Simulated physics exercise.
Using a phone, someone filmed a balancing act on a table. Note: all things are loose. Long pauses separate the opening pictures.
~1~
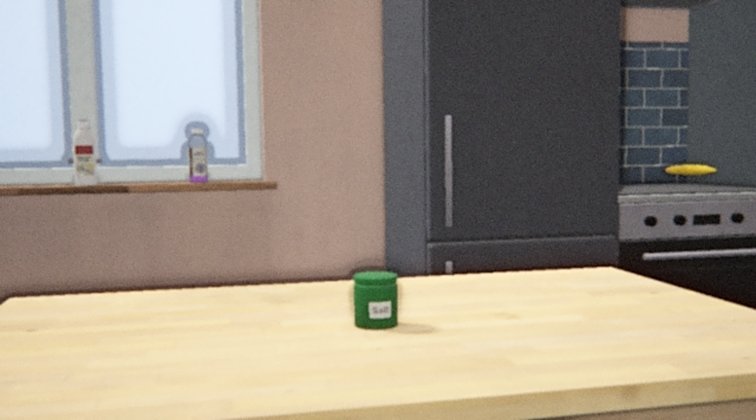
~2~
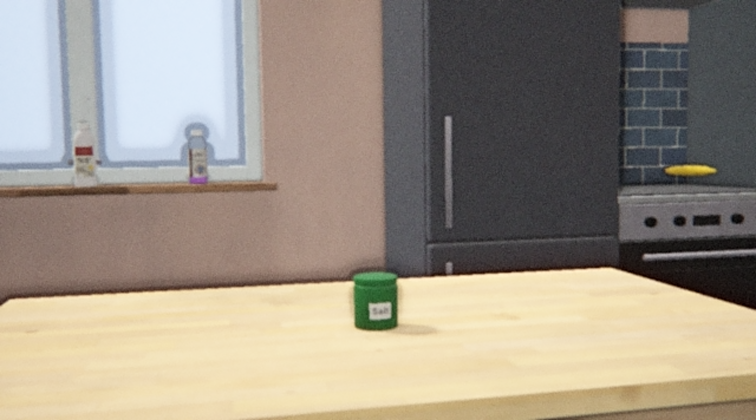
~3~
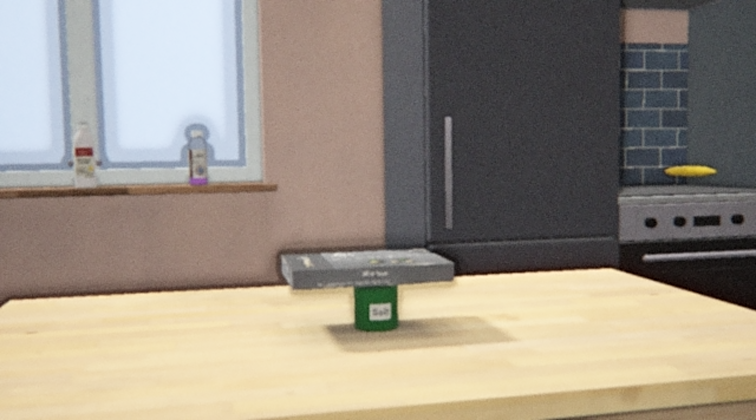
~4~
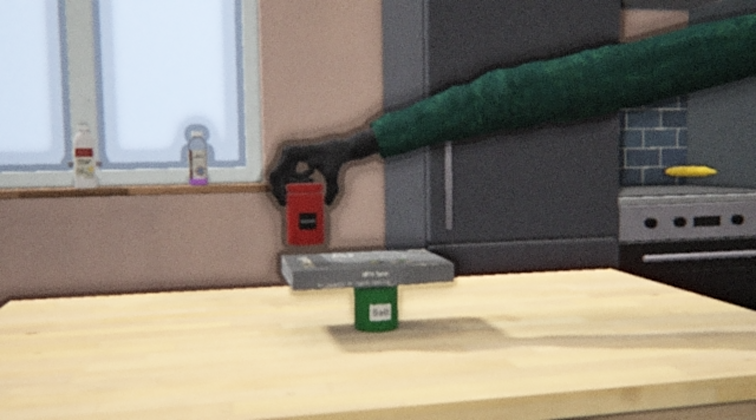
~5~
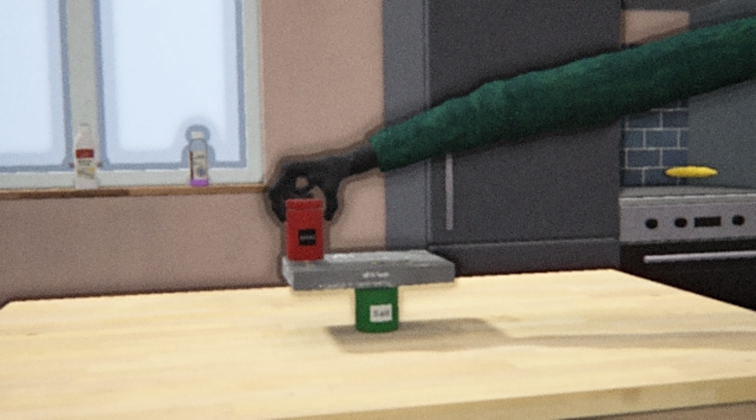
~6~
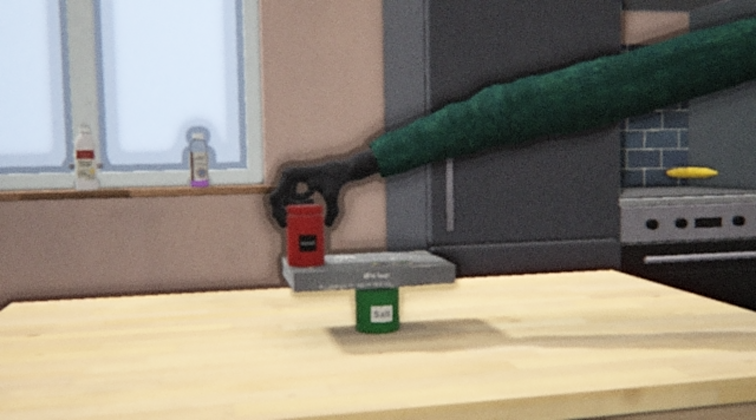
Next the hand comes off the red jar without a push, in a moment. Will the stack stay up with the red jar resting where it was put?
Most likely the stack fails.
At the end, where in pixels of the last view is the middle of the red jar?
Near (176, 328).
Then, 0.40 s on from there, red jar now fallen; grey packet turned 49° from how it was put.
Then, 0.60 s on from there, grey packet turned 27° from how it was put.
In the end, fallen, red jar and grey packet; green jar unmoved. At the end, from the last picture's camera, red jar near (176, 328). The stack comes apart.
